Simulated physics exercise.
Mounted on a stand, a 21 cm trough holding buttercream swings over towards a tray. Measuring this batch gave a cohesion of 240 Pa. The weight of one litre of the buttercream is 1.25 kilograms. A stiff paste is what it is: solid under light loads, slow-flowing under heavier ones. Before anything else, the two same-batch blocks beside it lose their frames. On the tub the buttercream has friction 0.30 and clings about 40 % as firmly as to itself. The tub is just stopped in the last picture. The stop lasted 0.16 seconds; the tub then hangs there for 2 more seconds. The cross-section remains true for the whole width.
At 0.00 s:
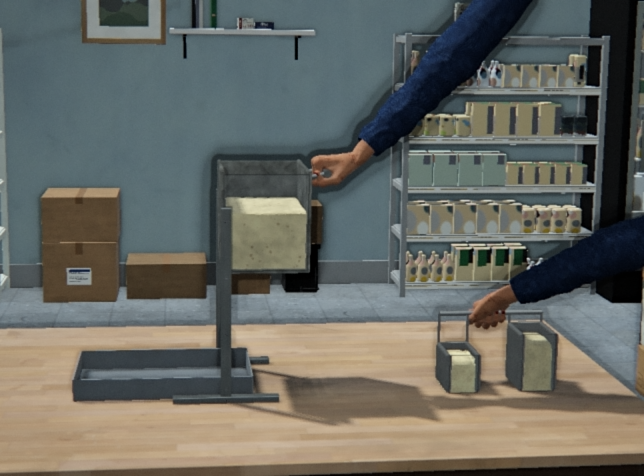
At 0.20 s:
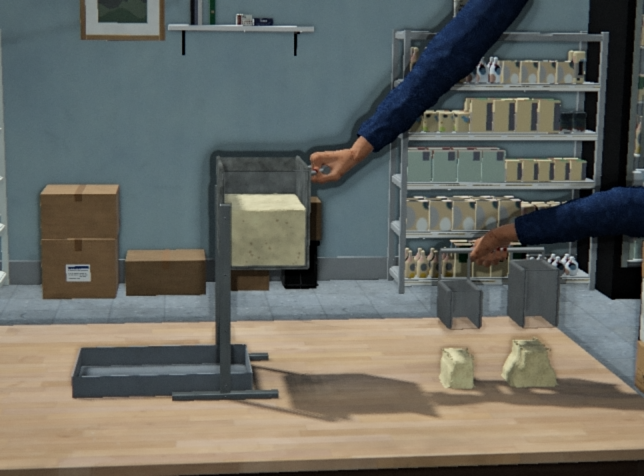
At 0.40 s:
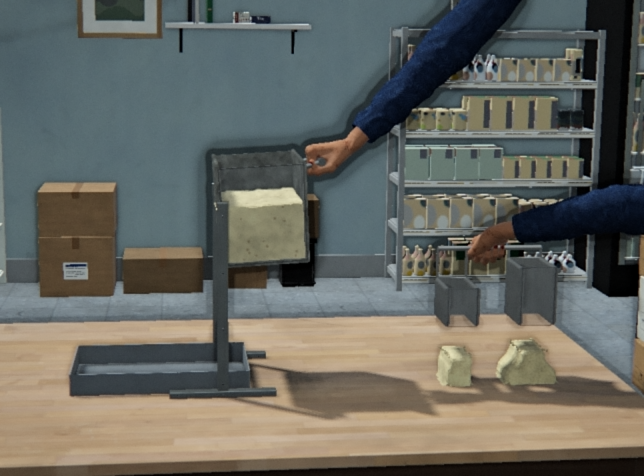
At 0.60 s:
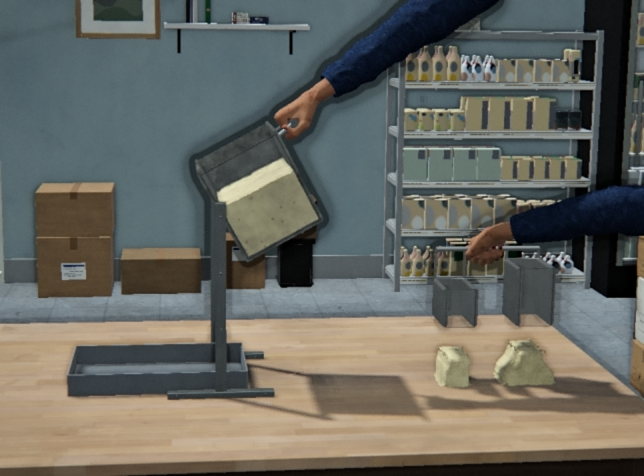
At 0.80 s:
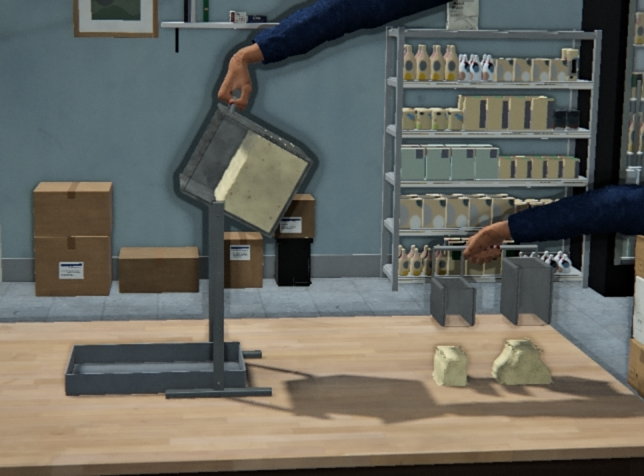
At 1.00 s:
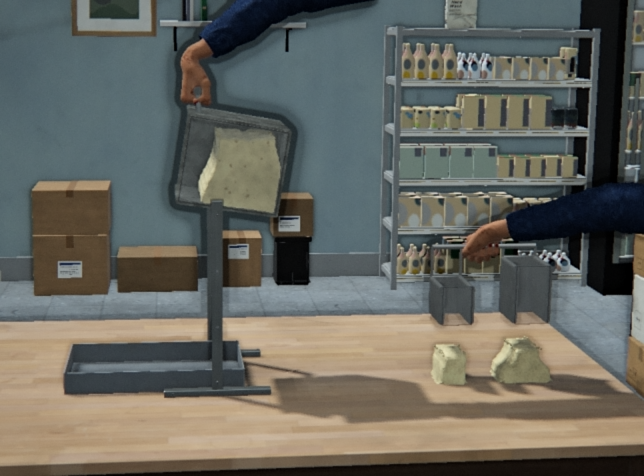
At the start, one hand grips a clear-sided trough of pale buttercream on a stand, while another lifts two open casings off two small blocks, which sag slightly, the taller one more. Then the first hand swings the trough up and over leftward, the buttercream tilting with it as one lump.
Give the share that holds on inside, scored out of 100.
About 85 per cent.
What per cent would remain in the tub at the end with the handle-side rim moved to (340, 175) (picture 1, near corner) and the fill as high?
Then near 55 % stays in the tub.
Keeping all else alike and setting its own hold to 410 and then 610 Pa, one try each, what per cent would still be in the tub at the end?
Roughly 100 % followed by roughly 100 %.
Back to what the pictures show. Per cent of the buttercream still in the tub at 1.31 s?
I'd say close to 90 %.
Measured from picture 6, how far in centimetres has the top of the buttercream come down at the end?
About 4 cm.
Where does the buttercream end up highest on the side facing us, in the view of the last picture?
The highest point is near (240, 159) in the last picture.
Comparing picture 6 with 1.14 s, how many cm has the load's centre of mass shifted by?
Measured shift, roughly 3 cm.
After 1.14 s, the tub is at 81 degrees and holds 100 %.
After 1.31 s, the tub is at 81 degrees and holds 91 %.
After 1.48 s, the tub is at 81 degrees and holds 85 %.
After 1.65 s, the tub is at 81 degrees and holds 85 %.
After 3.00 s, at the end, the tub is at 81 degrees and holds 85 %.
